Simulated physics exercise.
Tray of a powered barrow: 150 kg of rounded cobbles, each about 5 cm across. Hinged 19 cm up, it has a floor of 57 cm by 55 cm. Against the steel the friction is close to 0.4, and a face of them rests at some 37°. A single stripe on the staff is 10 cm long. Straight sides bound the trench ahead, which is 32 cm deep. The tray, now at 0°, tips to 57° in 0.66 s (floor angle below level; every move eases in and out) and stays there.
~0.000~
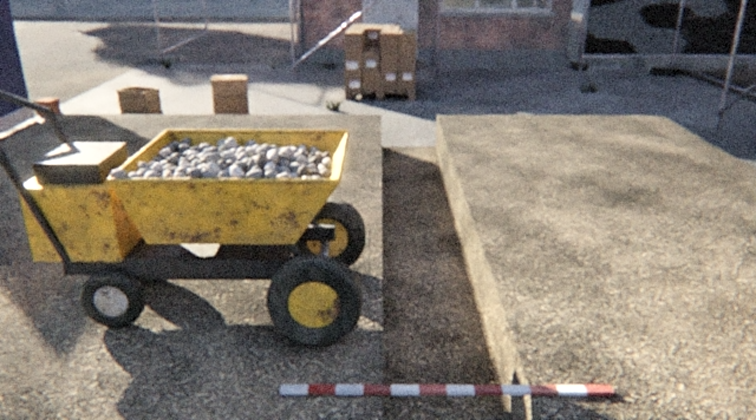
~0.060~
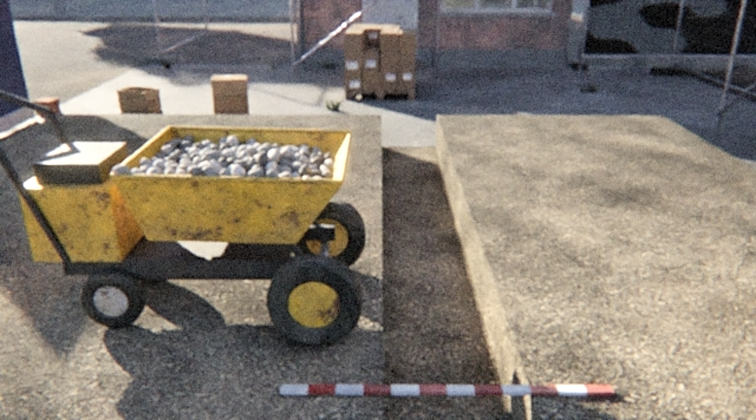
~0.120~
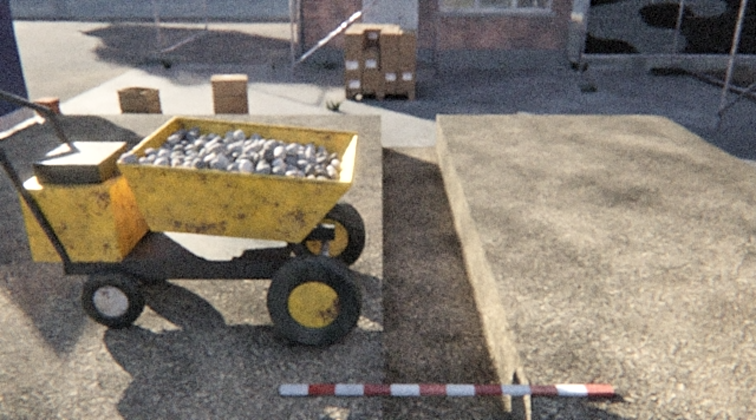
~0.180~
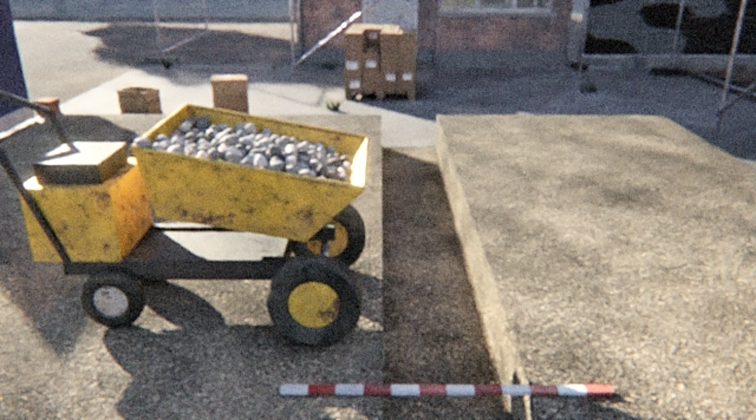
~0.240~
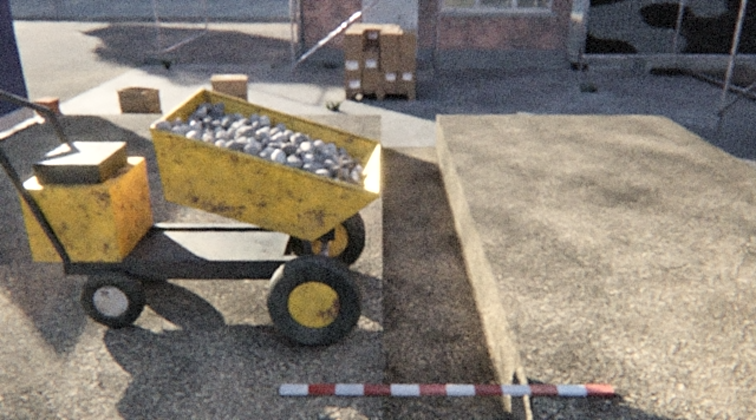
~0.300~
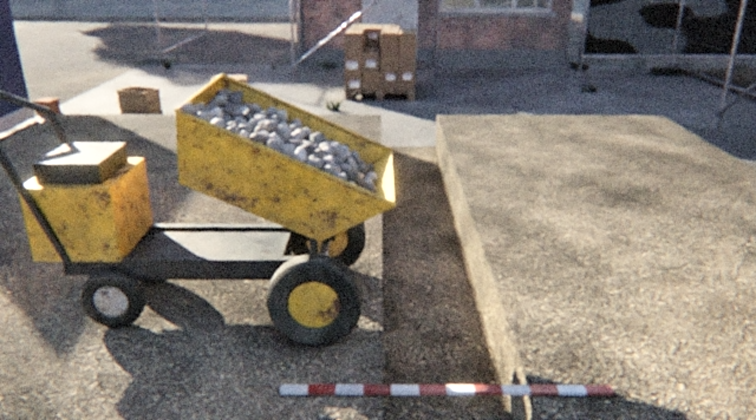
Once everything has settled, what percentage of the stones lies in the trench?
I would say 37 percent.
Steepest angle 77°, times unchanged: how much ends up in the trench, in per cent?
Some 55% would finish there.
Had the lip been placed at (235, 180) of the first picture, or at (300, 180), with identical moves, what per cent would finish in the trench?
Roughly 55 in a hundred, then 55 in a hundred.
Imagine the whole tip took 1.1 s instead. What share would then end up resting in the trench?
It would come to roughly 45 per cent.
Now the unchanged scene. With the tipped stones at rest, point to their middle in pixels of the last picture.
Somewhere around (487, 350) in the last picture.
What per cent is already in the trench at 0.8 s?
By that moment, roughly 10 per cent of the load.
After 0.5 s the floor is at 49°; 100 % in the tray; the foremost stones are at (410, 214).
After 0.8 s the floor is at 57°; 91 % in the tray, 9 % in the trench; the foremost stones are at (494, 265).
After 1.1 s the floor is at 57°; 54 % in the tray, 23 % in the trench, 23 % past the trench; the foremost stones are at (619, 306).
After 3.1 s the floor is at 57°; 39 % in the tray, 37 % in the trench, 24 % past the trench; the foremost stones are past the picture's edge.
